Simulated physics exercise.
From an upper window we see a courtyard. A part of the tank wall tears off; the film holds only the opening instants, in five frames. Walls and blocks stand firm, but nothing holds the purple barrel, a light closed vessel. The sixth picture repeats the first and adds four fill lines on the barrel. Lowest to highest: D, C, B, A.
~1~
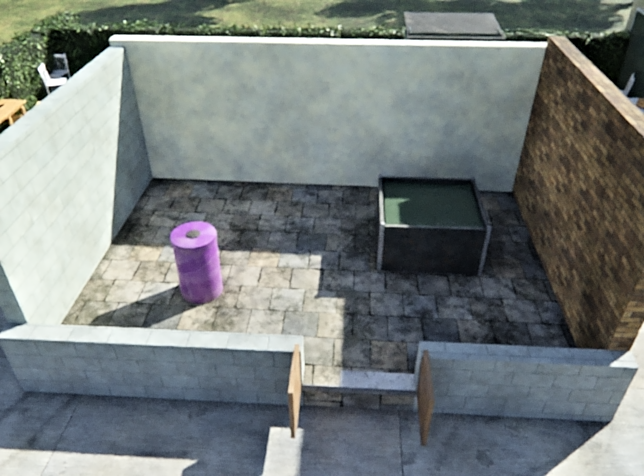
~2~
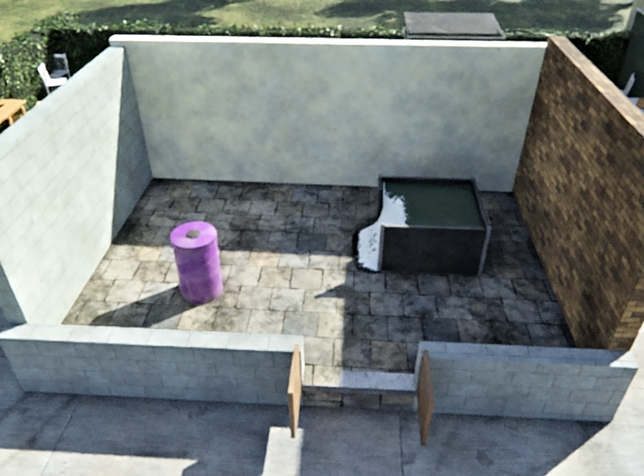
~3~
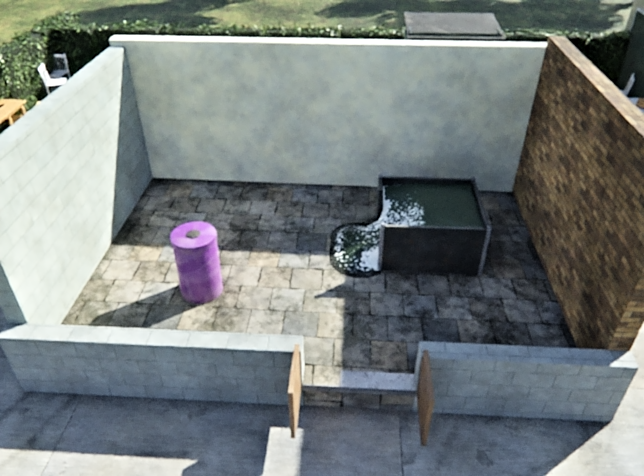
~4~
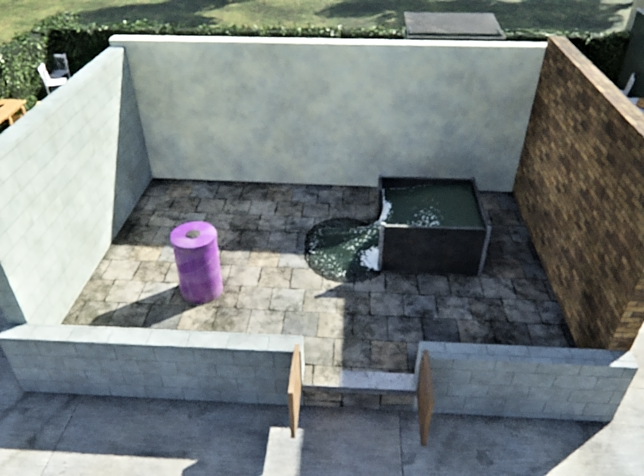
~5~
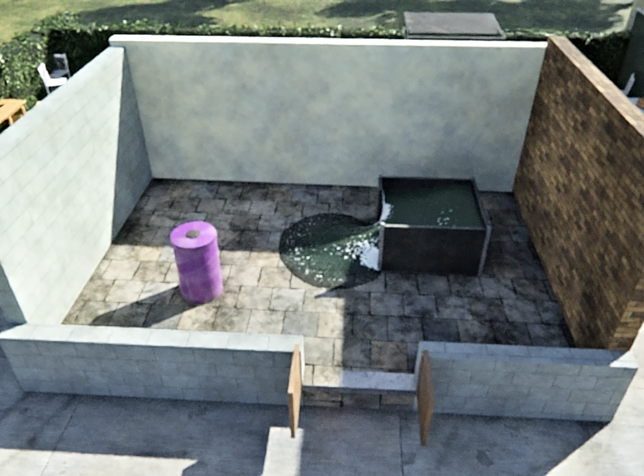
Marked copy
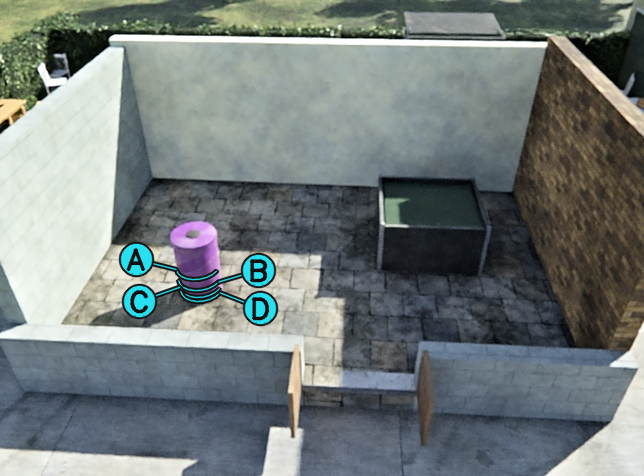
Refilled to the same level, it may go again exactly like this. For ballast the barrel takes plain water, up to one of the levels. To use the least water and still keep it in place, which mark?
Use level B.
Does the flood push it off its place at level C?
Yes, that goes wrong.
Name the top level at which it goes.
Here it is level C.
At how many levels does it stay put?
Two of them.
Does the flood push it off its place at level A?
No, not at all.
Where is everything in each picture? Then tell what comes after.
The first picture shows lid of the purple barrel at (193, 234); tank full, its middle at (430, 206); open gate at (361, 342).
In the second picture, 1 % of the ground wet, in view closest to the barrel at (363, 260).
In the third picture, 3 % of the ground wet, in view closest to the barrel at (340, 266).
In the fourth picture, 6 % of the ground wet, in view closest to the barrel at (314, 262).
The fifth picture shows lid of the purple barrel at (193, 234); 8 % of the ground wet, in view closest to the barrel at (292, 264).
On the marked copy, A at (192, 279); B at (194, 290); C at (196, 297); D at (196, 301); from the bottom up D, C, B, A.
If A is chosen, it does not move.
If B is chosen, it does not move.
If C is chosen, it is pushed about its own width away.
If D is chosen, it is pushed about twice its own width away.
